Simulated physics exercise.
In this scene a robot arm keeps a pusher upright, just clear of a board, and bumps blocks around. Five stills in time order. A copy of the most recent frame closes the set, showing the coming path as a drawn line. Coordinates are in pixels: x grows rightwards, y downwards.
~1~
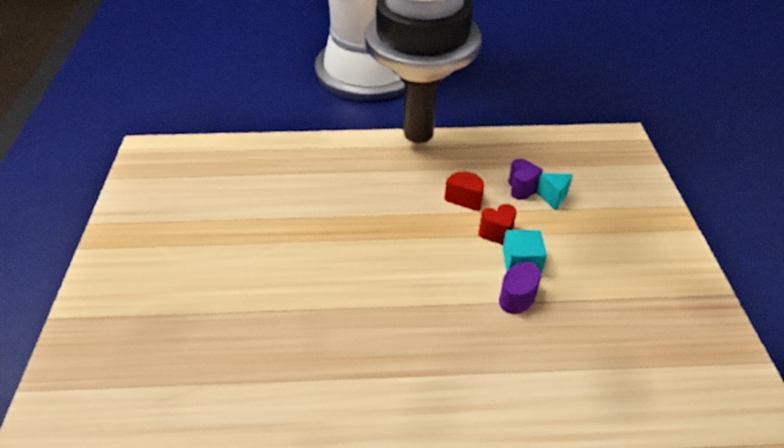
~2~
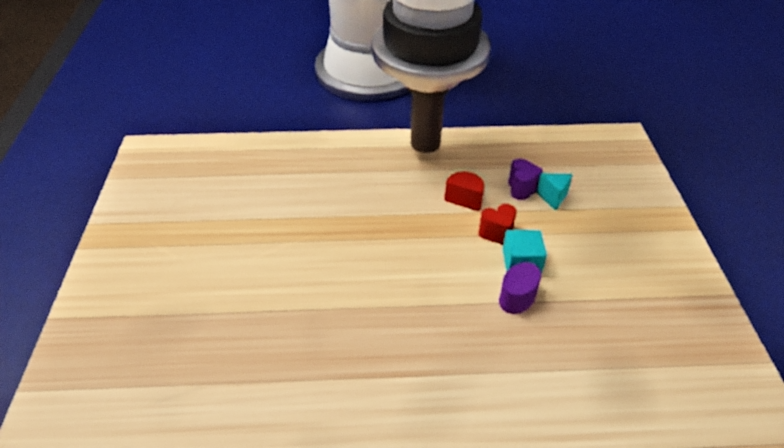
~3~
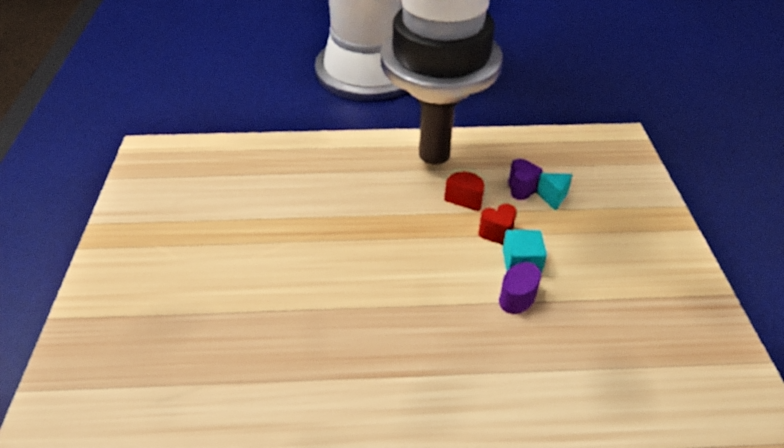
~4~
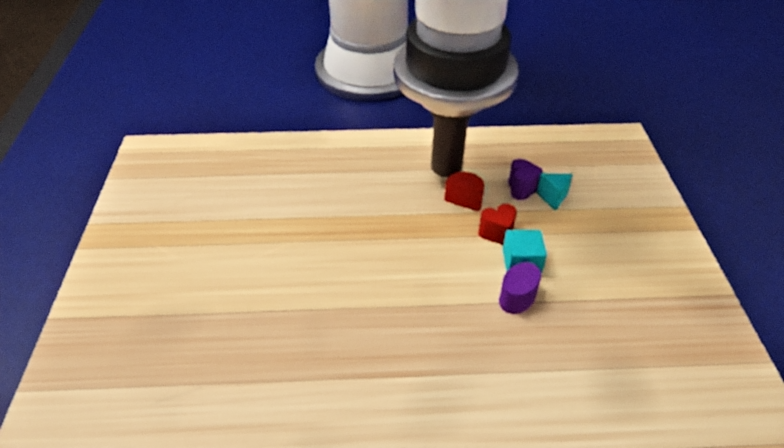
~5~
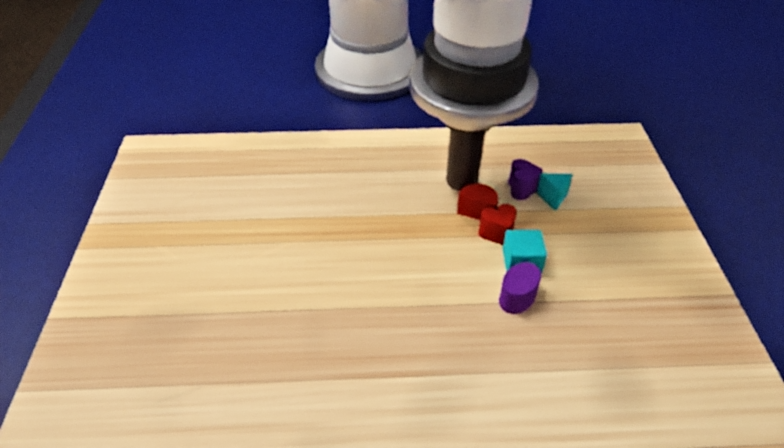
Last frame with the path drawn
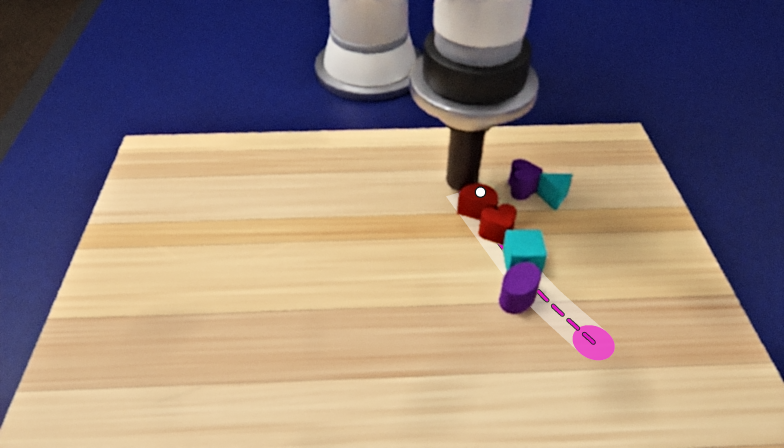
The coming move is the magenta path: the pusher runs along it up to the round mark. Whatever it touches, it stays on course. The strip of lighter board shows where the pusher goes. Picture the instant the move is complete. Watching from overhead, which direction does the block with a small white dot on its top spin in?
It ends up turned anticlockwise.
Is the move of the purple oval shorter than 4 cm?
Short answer: Yes.
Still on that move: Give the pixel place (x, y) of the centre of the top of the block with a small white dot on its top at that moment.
At roughly (533, 216).
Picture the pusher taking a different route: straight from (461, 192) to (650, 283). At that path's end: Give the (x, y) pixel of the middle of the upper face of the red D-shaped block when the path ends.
My best guess is (576, 253).
Path on the board, from (461, 192) through (495, 237) and (535, 288) to (594, 342); the dot is on the red D-shaped block.
On the path given first. One third of the way, pusher at (497, 227); red D-shaped block at (531, 215); red heart block at (561, 235), turned 105° clockwise; purple oval at (524, 285); turquoise four-sided block at (542, 257), turned 20° clockwise.
Two thirds of the way, pusher at (538, 277); red D-shaped block at (533, 216); red heart block at (563, 235), turned 115° clockwise; purple oval at (527, 296), turned 40° clockwise; turquoise four-sided block at (580, 279), turned 20° clockwise.
At the end, pusher at (598, 332); red D-shaped block at (533, 216), turned 130° anticlockwise; red heart block at (563, 235), turned 115° clockwise; purple oval at (534, 307), turned 85° clockwise; purple heart block in place; turquoise four-sided block at (619, 295), turned 30° anticlockwise.
